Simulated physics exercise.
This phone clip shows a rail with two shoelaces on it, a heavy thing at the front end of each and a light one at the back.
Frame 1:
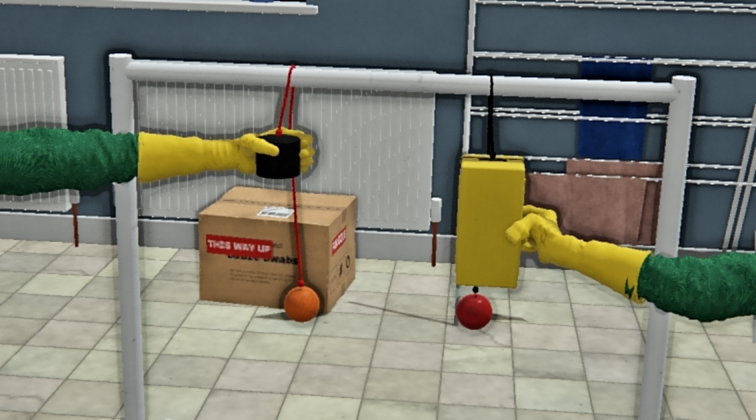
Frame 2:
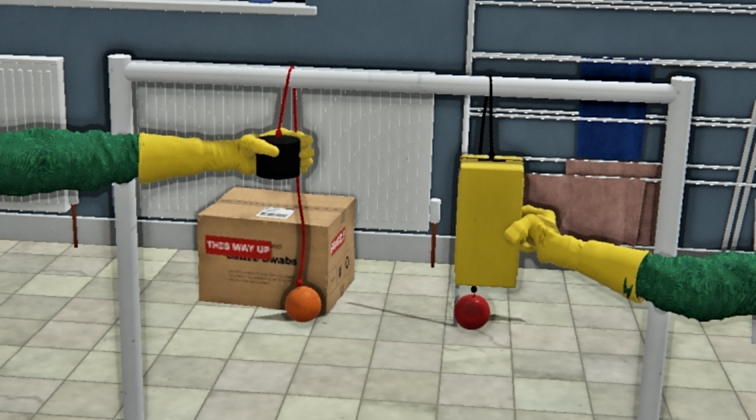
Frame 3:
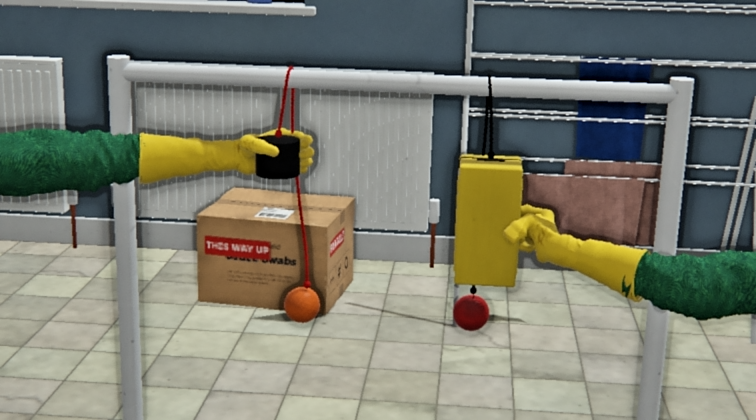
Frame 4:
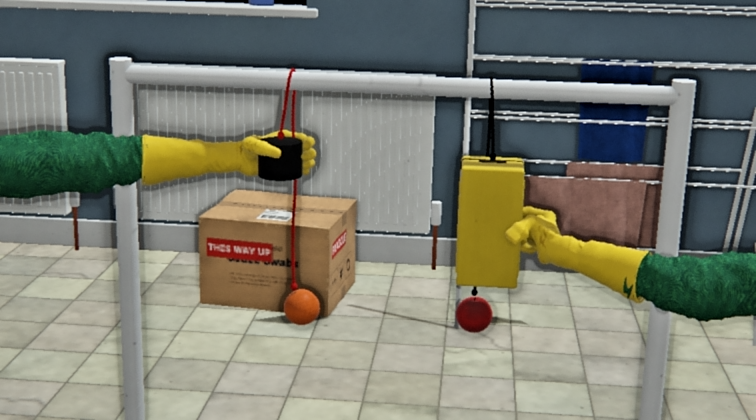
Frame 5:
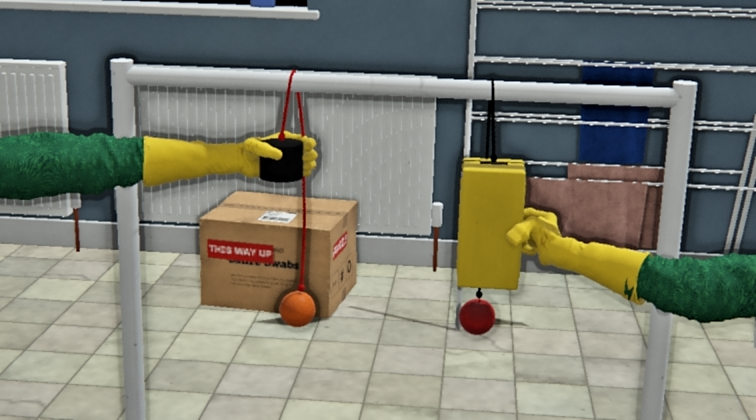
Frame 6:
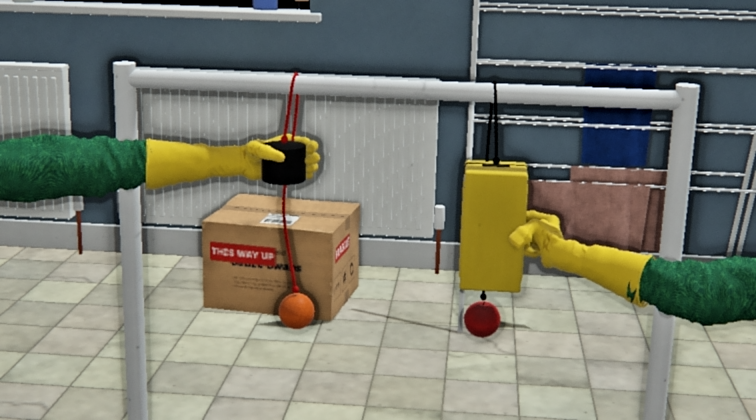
In a tiled room, gloved hands hold a black object and a yellow case almost still.
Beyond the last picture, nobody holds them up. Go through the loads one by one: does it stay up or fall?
The weight moves down. The yellow case moves down.
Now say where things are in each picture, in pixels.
Weight (278, 156); yellow case (489, 221); left orange (301, 305); right apple (474, 312), in the first picture.
Weight (278, 157); yellow case (488, 221), in the second picture.
Weight (278, 157); yellow case (488, 221), in the third picture.
Weight (280, 158); yellow case (490, 222), in the fourth picture.
Weight (281, 160); yellow case (490, 223), in the fifth picture.
Weight (284, 162); yellow case (493, 226); left shoelace only laid over the rail; right shoelace only laid over the rail, in the sixth picture.
Then, 0.44 s on from there, weight dropping near (288, 356); yellow case dropping near (482, 356).
Then, 0.74 s on from there, weight on the floor; yellow case on the floor.
In the end, weight on the floor; yellow case on the floor. The weight pulls its rope through and the yellow case runs down to the floor.
